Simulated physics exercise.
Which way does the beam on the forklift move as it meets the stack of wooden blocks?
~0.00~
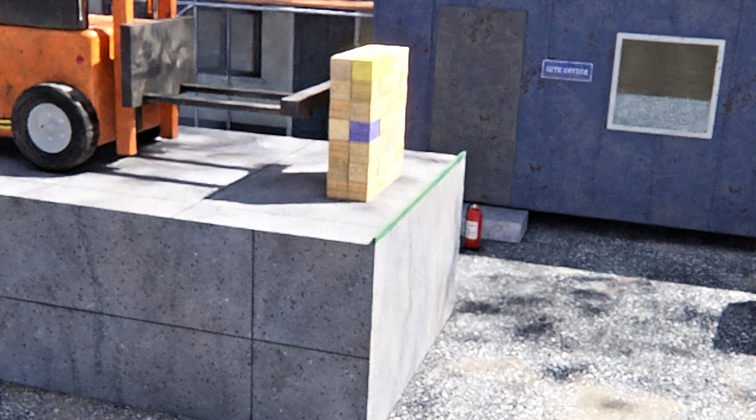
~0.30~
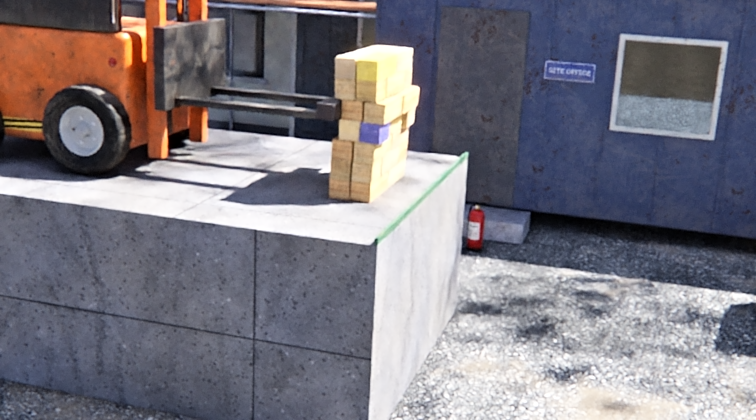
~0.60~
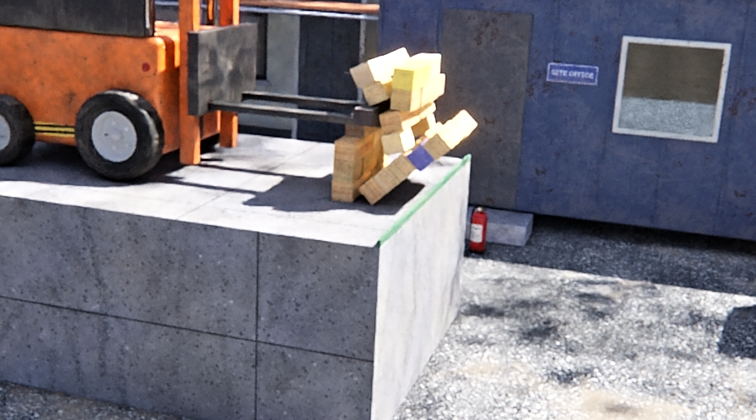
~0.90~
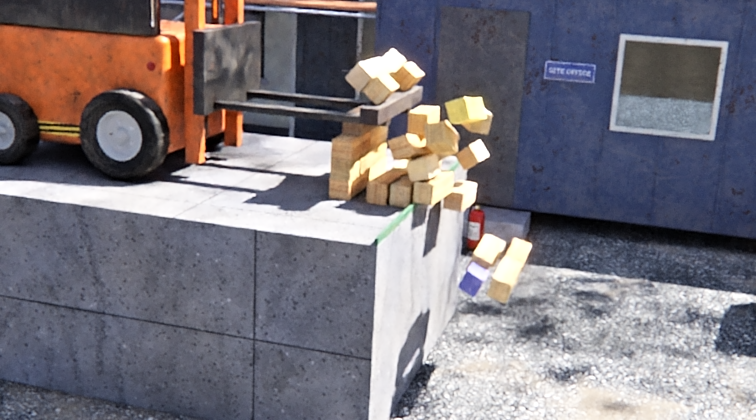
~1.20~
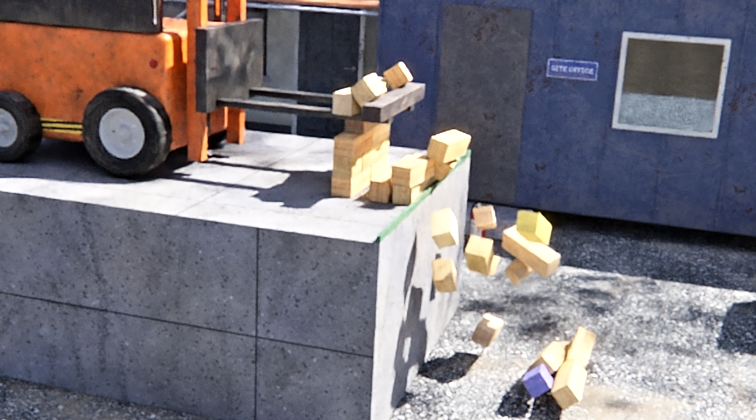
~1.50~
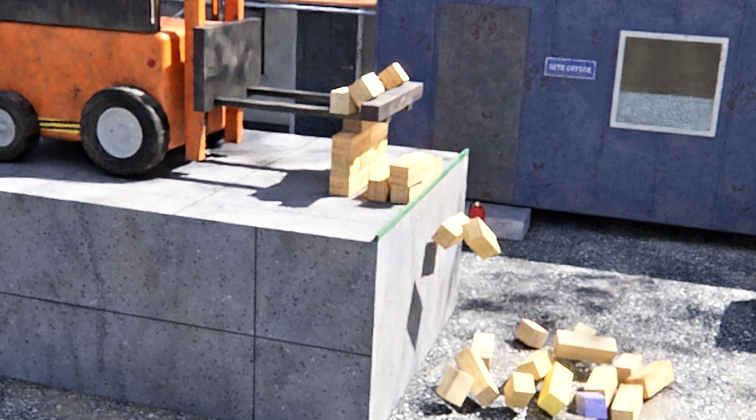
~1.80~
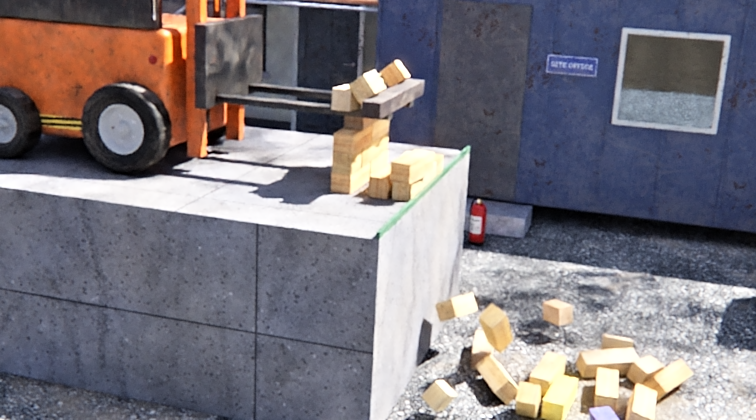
The beam moves to the right, pushing into the stack and toward the edge of the raised deck.
